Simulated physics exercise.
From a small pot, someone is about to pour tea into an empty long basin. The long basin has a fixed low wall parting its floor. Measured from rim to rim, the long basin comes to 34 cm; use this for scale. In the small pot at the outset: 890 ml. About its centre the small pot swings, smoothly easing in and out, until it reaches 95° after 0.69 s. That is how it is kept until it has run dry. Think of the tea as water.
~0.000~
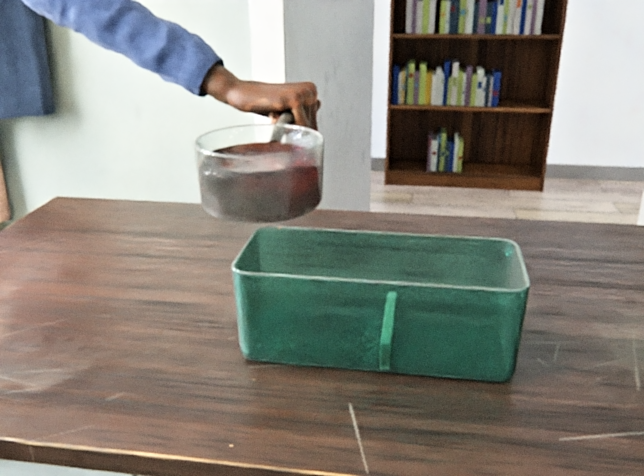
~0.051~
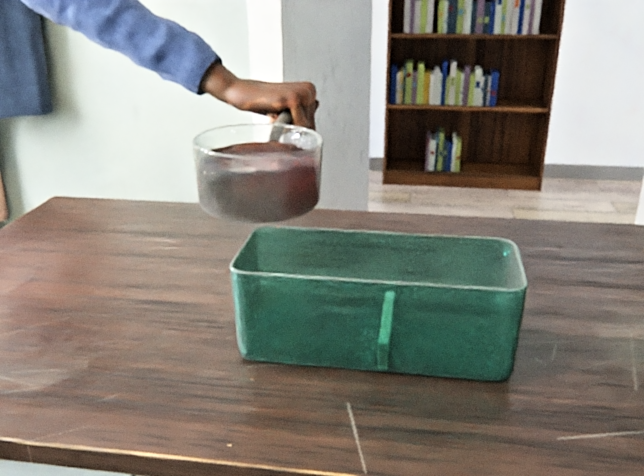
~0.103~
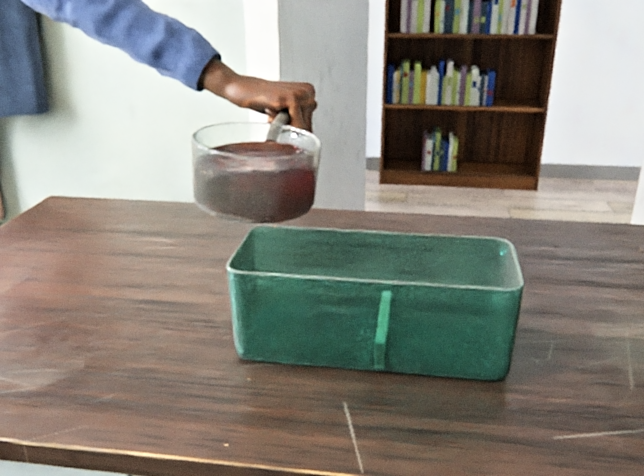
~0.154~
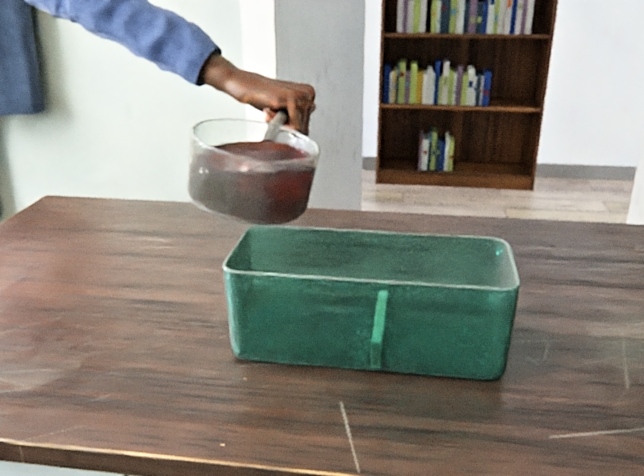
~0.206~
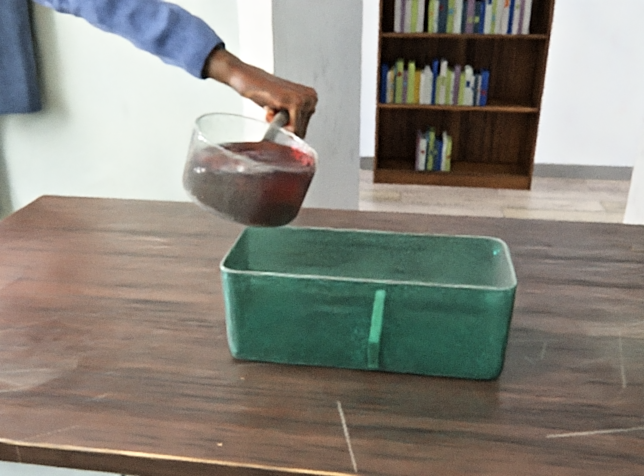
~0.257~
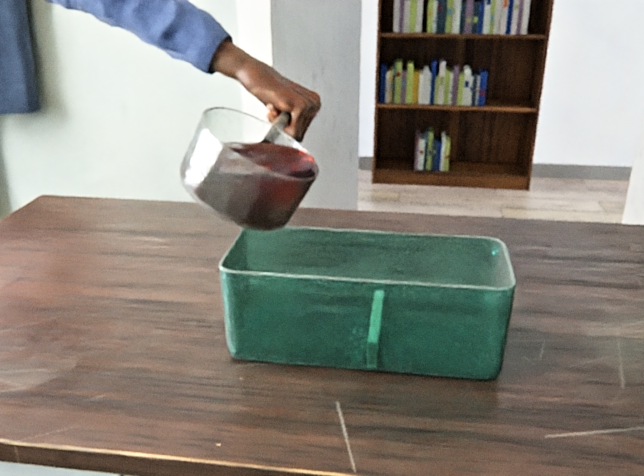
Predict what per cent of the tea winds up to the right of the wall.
Roughly 17 per cent is past the wall.
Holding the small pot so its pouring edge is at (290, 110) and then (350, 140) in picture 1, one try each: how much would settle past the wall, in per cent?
Respectively about 20 and 50 percent.
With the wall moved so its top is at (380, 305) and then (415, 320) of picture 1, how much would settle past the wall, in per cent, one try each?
20 in a hundred, followed by 20 in a hundred.
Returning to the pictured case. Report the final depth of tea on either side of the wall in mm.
Depths: Left near 30 mm, right near 8 mm.
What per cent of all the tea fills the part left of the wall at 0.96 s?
Left share: Approx. 78 %.
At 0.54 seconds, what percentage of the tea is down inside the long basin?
About 28%.
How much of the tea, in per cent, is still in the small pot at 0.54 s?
Roughly 42 per cent.
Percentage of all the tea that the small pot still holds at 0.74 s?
12 %.
After 0.54 s the tilt is 84° and 41 per cent is still to pour, 27 is left of the wall and 1 right of it.
After 0.74 s the tilt is 95° and 12 per cent is still to pour, 74 is left of the wall and 8 right of it.
After 0.96 s the tilt is 95° and 3 per cent is still to pour, 79 is left of the wall and 14 right of it.
After 1.19 s the tilt is 95° and 1 per cent is still to pour, 79 is left of the wall and 17 right of it.
In the end 80 per cent lies left of the wall, 17 right of it and 2 outside.
